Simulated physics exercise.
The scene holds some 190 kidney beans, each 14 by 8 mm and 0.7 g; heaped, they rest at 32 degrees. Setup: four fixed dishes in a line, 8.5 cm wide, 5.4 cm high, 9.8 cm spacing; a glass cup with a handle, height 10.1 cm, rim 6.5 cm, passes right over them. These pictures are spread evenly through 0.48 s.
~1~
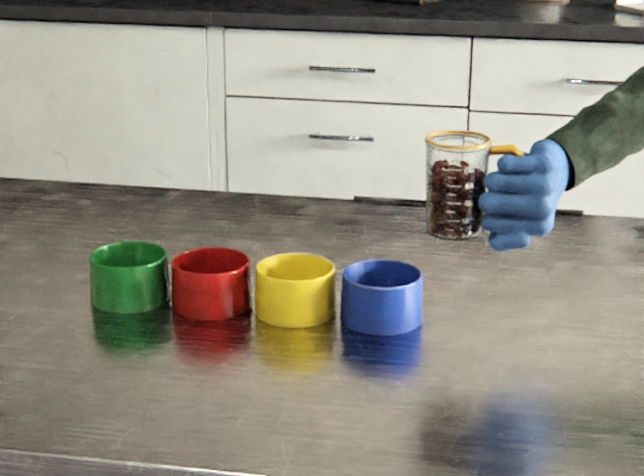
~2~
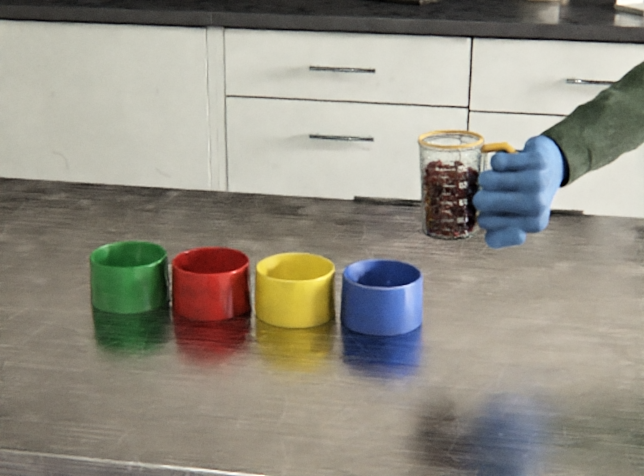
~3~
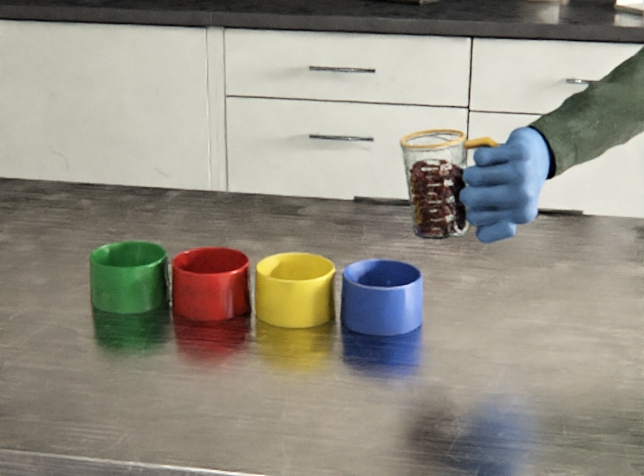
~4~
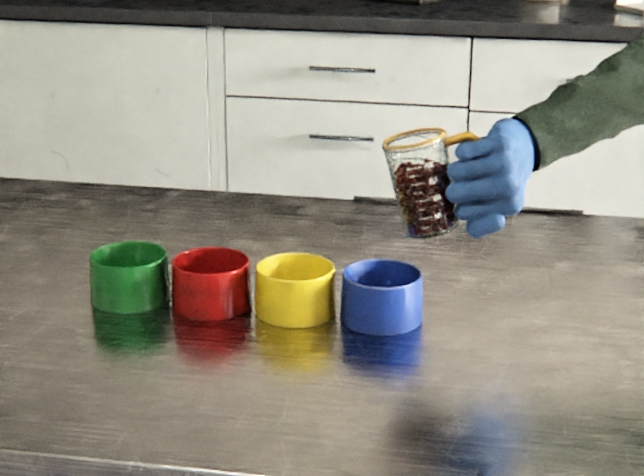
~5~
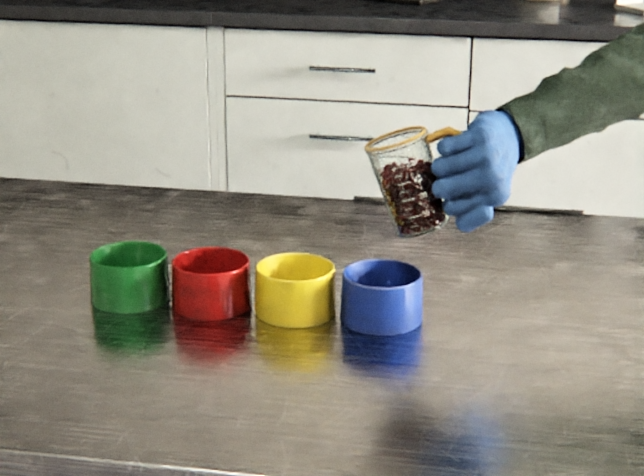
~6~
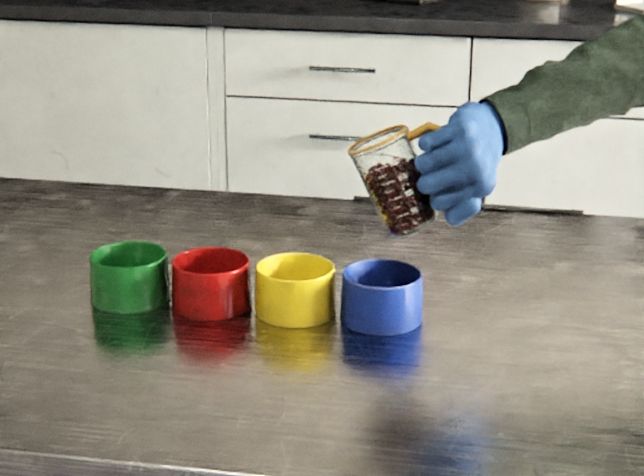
Blue-gloved hand moving a glass cup of kidney beans left while gradually tilting it, with four colored dishes standing still on the table.
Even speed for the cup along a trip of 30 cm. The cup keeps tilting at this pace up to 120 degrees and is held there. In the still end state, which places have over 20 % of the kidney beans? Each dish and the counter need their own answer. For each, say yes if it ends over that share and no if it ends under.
In order: Red: It will get a share not bigger than a fifth, blue: It will get a share not bigger than a fifth, green: It will get a share bigger than a fifth, yellow: It will get a share not bigger than a fifth, counter: It will get a share not bigger than a fifth.
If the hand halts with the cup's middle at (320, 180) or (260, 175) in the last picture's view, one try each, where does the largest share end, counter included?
The winner: Yellow, then red.
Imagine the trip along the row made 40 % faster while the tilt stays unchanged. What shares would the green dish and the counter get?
Shares: Green 100, counter 0.
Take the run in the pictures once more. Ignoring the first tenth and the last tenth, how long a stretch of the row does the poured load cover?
Length: Approx. 5 cm.
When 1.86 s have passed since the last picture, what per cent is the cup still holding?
I'd say close to 5 per cent.
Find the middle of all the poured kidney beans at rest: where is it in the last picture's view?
Centre at rest, approx.: (127, 276) px.
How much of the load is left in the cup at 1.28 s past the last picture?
Load share: Near 100 percent.
Then, 0.77 s after the last picture, tilt 69 degrees; cup holds 100 %.
Then, 1.28 s after the last picture, tilt 98 degrees; cup holds 100 %.
Then, 1.86 s after the last picture, tilt 120 degrees; cup holds 5 %, green 95 %.
In the end, red 0 %, blue 0 %, green 100 %, yellow 0 %, counter 0 %.
